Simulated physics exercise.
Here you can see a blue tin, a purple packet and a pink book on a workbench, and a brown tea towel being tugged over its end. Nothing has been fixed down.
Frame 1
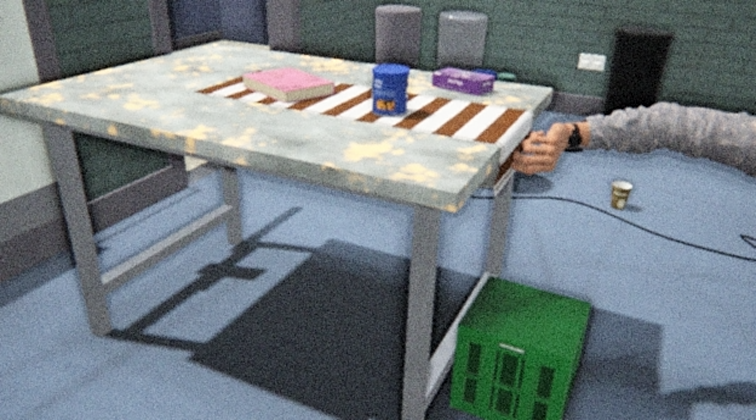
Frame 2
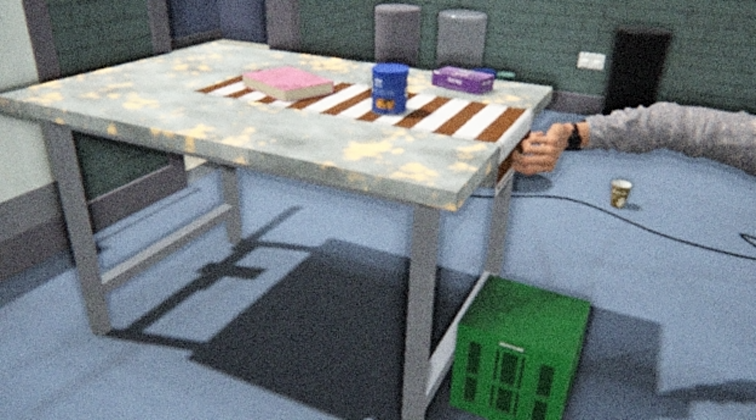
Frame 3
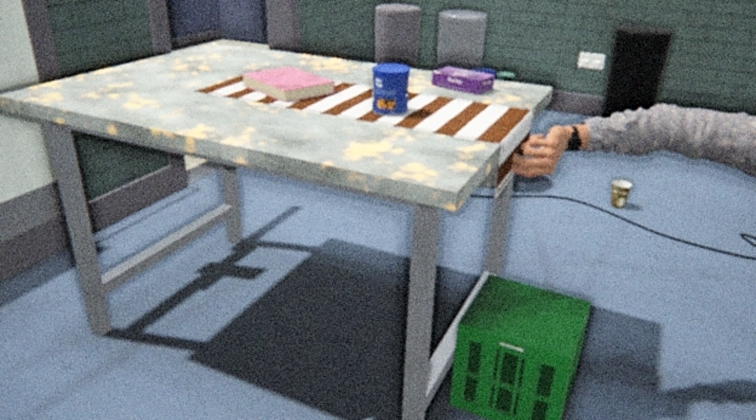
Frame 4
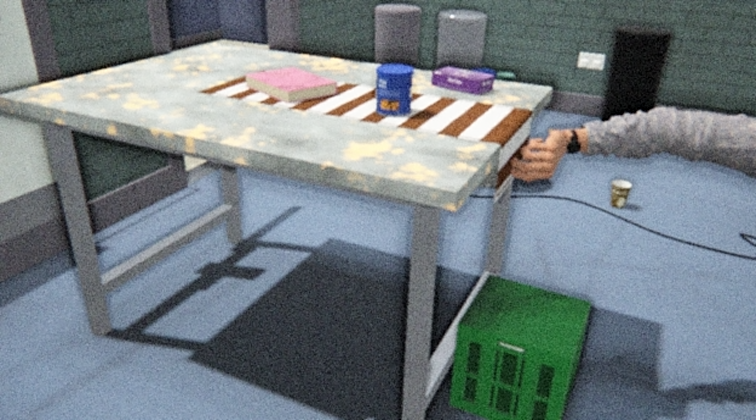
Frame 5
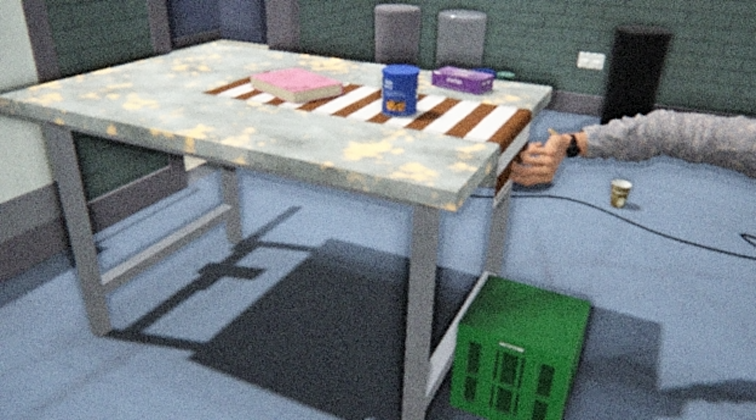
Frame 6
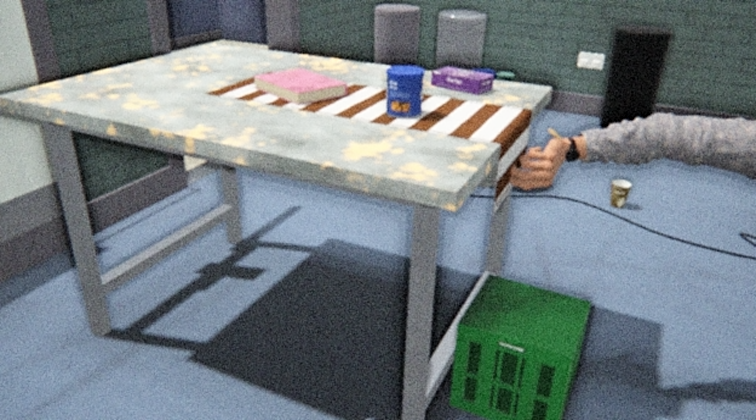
A brown and white striped tea towel slides slightly toward the right end of a workbench as a hand tugs it, carrying a pink book and a blue tin along, while a purple packet beside the cloth stays still.
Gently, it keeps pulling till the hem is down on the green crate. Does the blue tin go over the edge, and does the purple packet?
Taking them in order, the blue tin goes over, the purple packet does not go over.
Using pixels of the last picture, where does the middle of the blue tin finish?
Middle: (551, 291).
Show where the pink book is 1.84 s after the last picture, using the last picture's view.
Around (415, 103).
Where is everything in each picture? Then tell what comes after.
The first picture shows tea towel end (495, 196); blue tin (391, 69); purple packet (464, 74); pink book (287, 78); top of the crate (542, 333).
The second picture shows tea towel end (496, 196), far hem (194, 92); purple packet (463, 73); purple packet stands beside the cloth.
The third picture shows tea towel end (495, 198); blue tin (391, 68).
The fourth picture shows tea towel end (495, 202), far hem (197, 93); purple packet (463, 73).
The fifth picture shows tea towel end (494, 207); blue tin (401, 69).
The sixth picture shows tea towel end (494, 212), far hem (206, 94); blue tin (405, 70); purple packet (463, 73); top of the crate (542, 332).
Then, 0.96 s later than the last view, hem going down; tin carried along near (475, 102); packet as before.
Then, 1.84 s later than the last view, hem on the crate; tin down below near (551, 291); packet as before.
Finally, hem on the crate; tin down below near (551, 291); packet as before. The blue tin goes over the edge and the purple packet keeps clear of the edge.
